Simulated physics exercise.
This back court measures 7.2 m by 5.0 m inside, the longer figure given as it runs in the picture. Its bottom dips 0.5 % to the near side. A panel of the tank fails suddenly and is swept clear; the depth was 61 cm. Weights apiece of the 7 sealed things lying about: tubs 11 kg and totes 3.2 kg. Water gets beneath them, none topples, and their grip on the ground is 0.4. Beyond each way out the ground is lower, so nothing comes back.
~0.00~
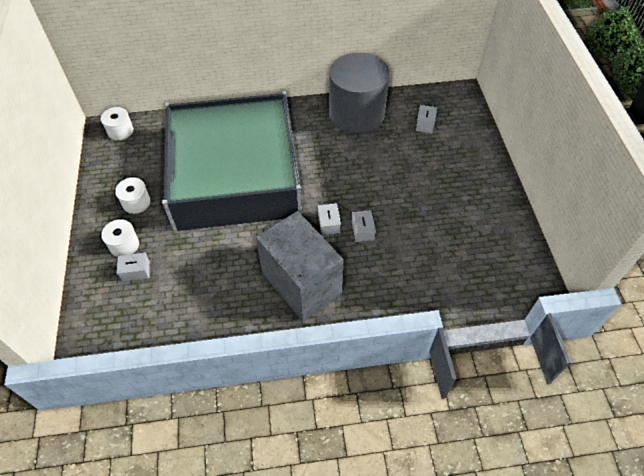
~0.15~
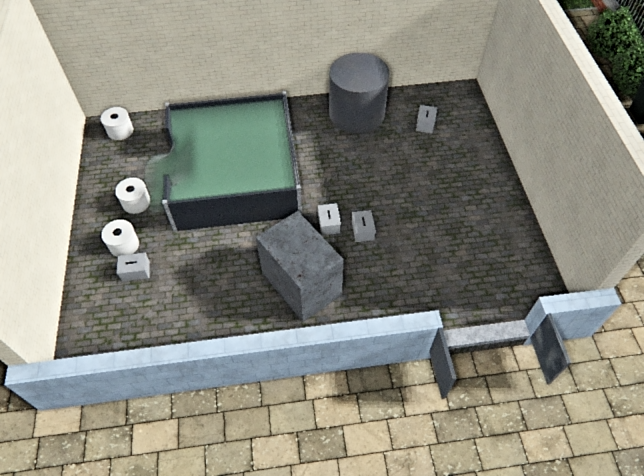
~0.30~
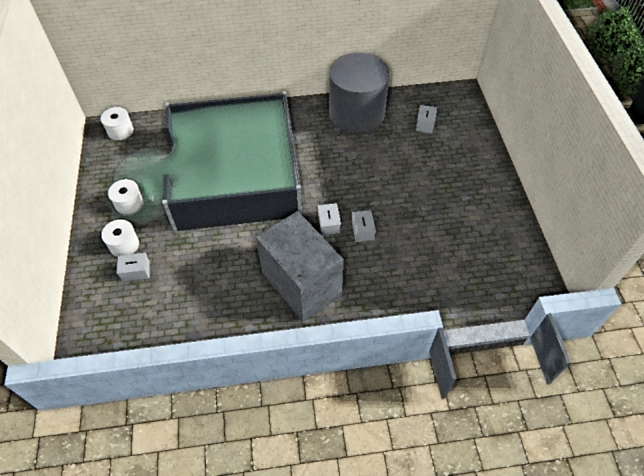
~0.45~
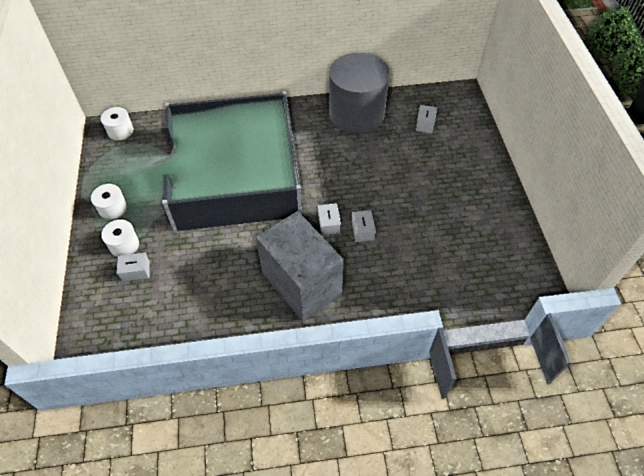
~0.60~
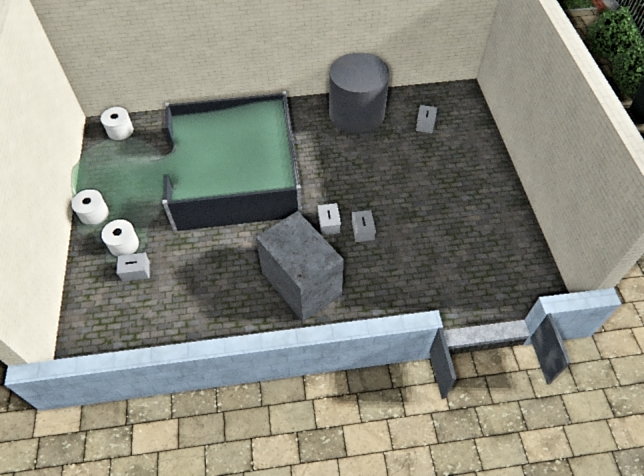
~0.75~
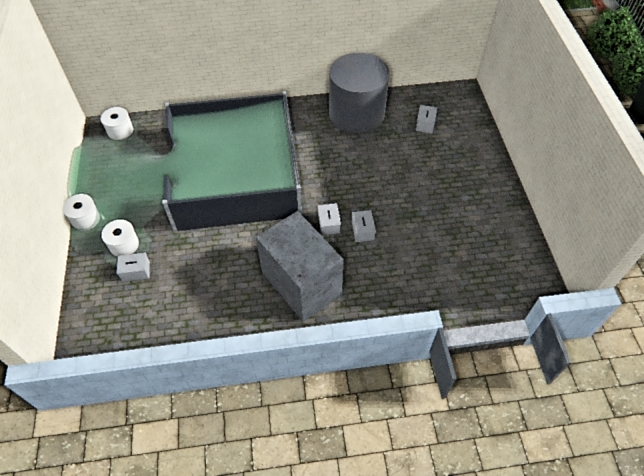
Green water spreads from a gap that opens in the left side of a dark-walled tank in a paved, walled court, seen from high above by a still camera. Three white tubs stand at left near a pale box, with a dark block, a grey cylinder and more small boxes rightward. The middle tub slides left with the water toward the cream wall, while everything else stays put.
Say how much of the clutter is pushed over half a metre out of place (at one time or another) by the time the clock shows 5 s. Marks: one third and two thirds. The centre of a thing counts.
Share: Between one and two thirds.
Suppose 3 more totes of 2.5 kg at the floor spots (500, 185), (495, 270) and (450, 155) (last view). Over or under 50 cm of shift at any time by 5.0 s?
In turn: Short of it, under, less.
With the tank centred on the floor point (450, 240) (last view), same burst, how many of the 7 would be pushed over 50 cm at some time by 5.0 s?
Then 5.
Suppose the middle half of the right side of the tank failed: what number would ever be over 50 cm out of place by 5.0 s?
In that case 1 of them.
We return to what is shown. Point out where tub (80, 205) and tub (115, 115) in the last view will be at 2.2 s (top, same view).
Around (137, 340) and (153, 120).
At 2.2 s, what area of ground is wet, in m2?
About 12 m2.
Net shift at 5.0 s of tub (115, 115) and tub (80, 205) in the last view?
In that order: 50 cm, 300 cm.
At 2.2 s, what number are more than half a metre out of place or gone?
By then 2.
After 1.1 s 1 of 7 are over 50 cm from their spots; 1 afloat.
After 2.2 s 2 of 7 are over 50 cm from their spots; 0 afloat.
After 3.5 s 4 of 7 are over 50 cm from their spots; 1 afloat.
After 5.0 s 4 of 7 are over 50 cm from their spots, and 4 have been at some point; 2 afloat.
